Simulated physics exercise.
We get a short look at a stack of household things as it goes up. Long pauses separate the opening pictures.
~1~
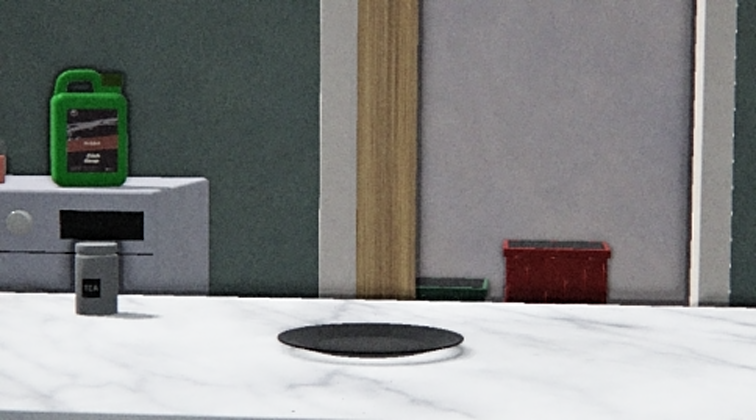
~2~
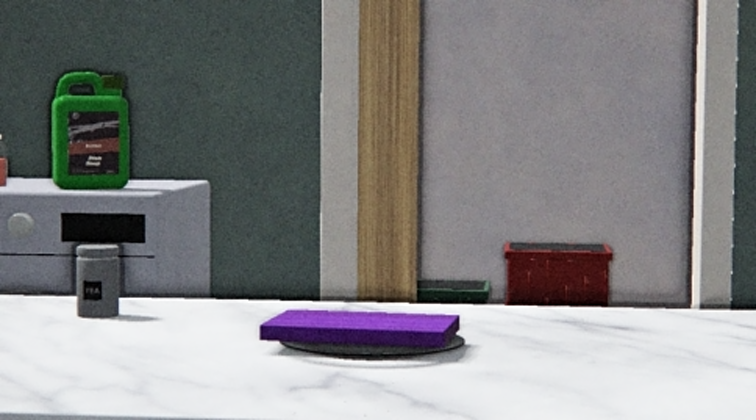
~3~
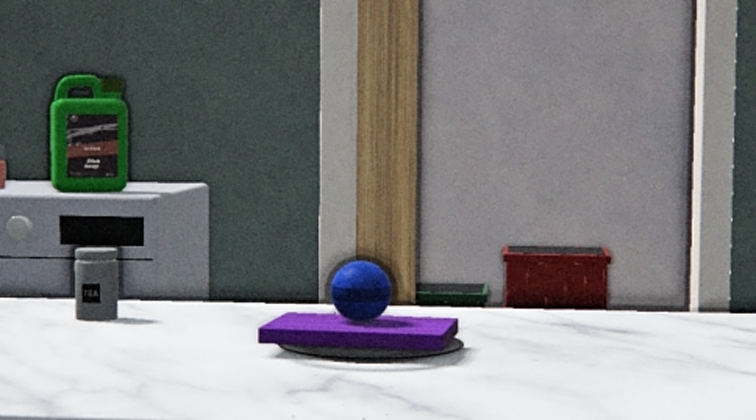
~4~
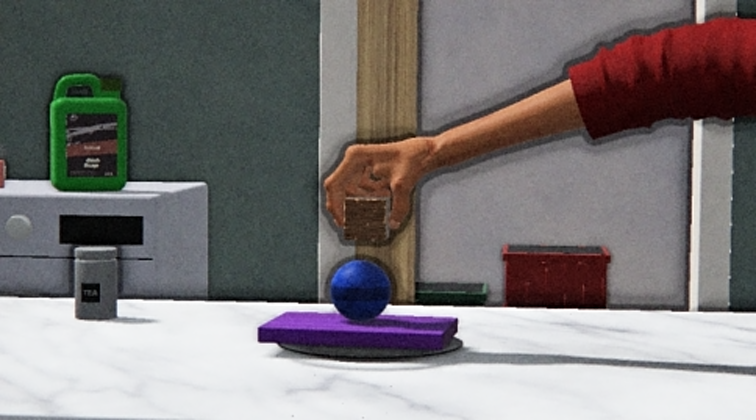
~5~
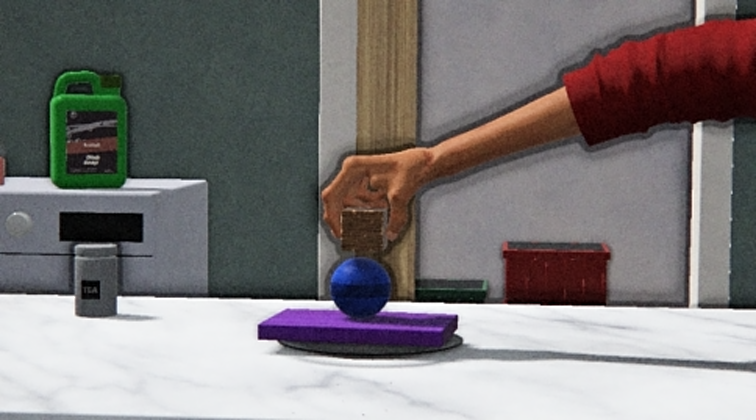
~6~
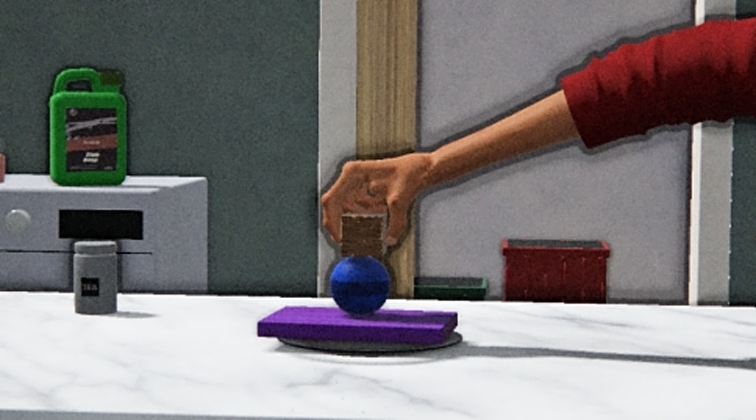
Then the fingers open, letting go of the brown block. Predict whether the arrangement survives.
Safe to say it doesn't work.
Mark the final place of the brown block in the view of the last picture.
Around (524, 329).
Then, 0.50 s on from there, brown block now fallen.
Then, 0.60 s on from there, things are still on the move.
Then, 0.80 s on from there, as before.
In the end, fallen, brown block; the other 4 unmoved. At the end, from the last picture's camera, brown block near (524, 329). The pile gives way.
